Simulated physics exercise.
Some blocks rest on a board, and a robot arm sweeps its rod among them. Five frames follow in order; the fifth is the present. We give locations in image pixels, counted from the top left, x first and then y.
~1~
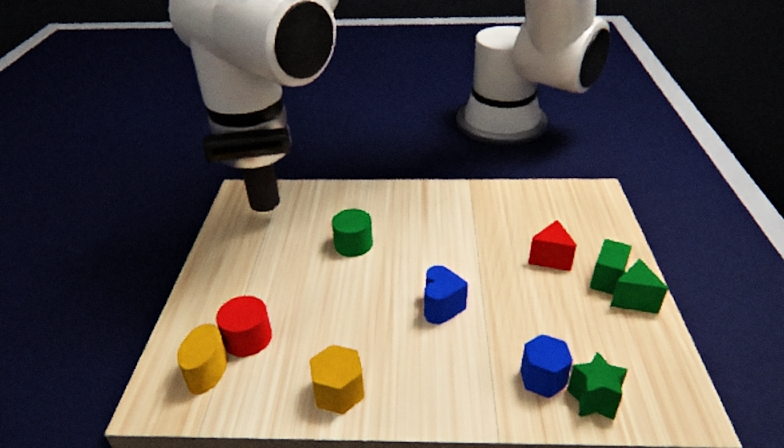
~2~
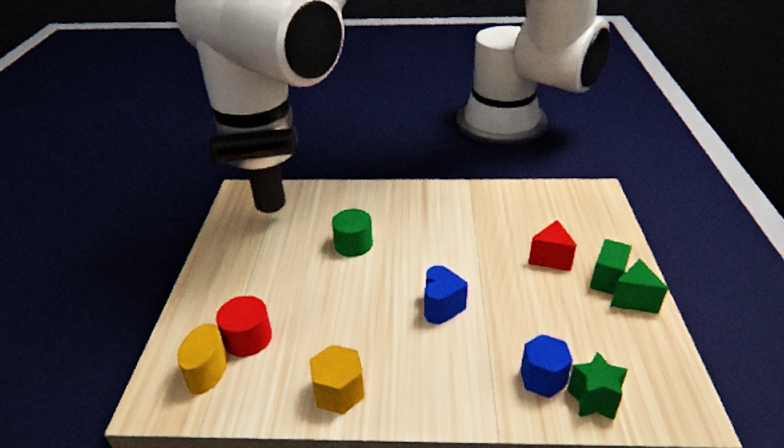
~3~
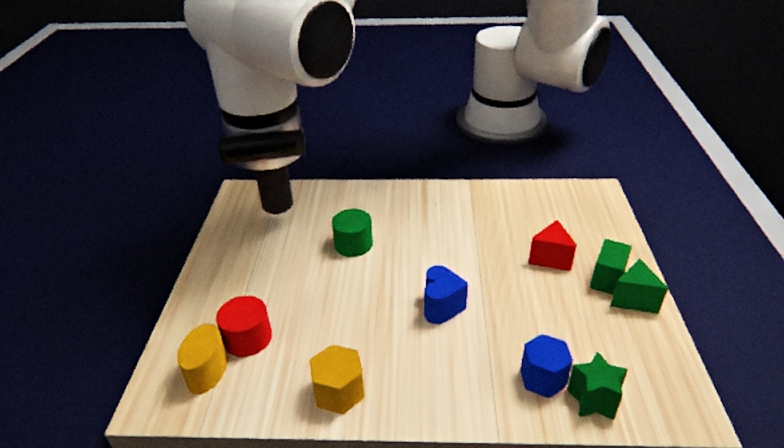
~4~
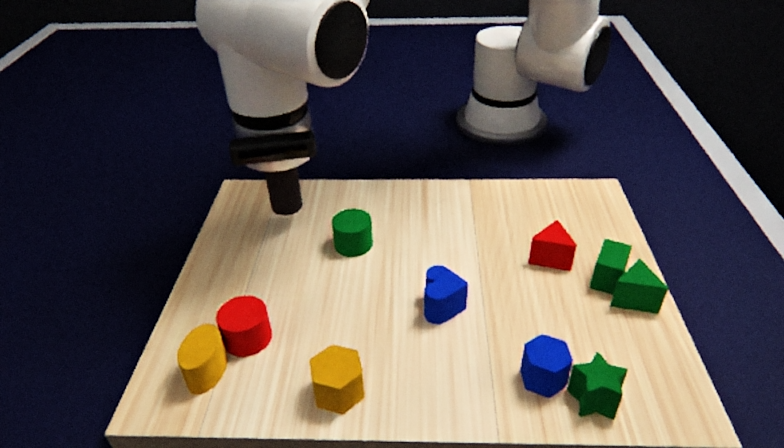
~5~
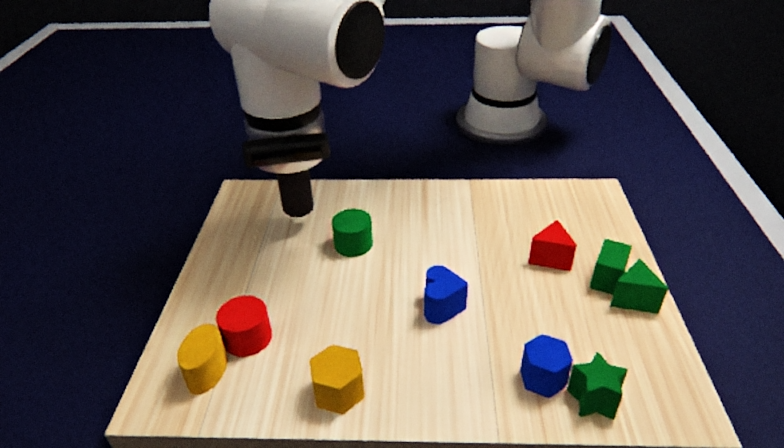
On a pale wooden board set on a dark blue surface, red, green, blue and yellow blocks lie scattered while a white robot arm holds a dark rod near the far left edge. The arm slides the rod slowly rightward, narrowing the gap to the green cylinder, while every block stays still.
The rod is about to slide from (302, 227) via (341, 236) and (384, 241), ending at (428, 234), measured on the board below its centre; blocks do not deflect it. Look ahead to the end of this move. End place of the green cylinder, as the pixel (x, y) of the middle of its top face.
Close to (405, 237).
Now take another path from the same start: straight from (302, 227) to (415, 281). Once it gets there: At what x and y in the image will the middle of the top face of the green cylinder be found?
In the picture, it is at (428, 232).
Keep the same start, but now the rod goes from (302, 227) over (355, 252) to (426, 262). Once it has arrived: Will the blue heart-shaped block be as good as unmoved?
Short answer: Yes.
What follows on the original path. One third of the way, rod (340, 218); green cylinder (367, 225).
Two thirds of the way, rod (384, 222); green cylinder (401, 237).
At the end, rod (428, 216); green cylinder (405, 237).
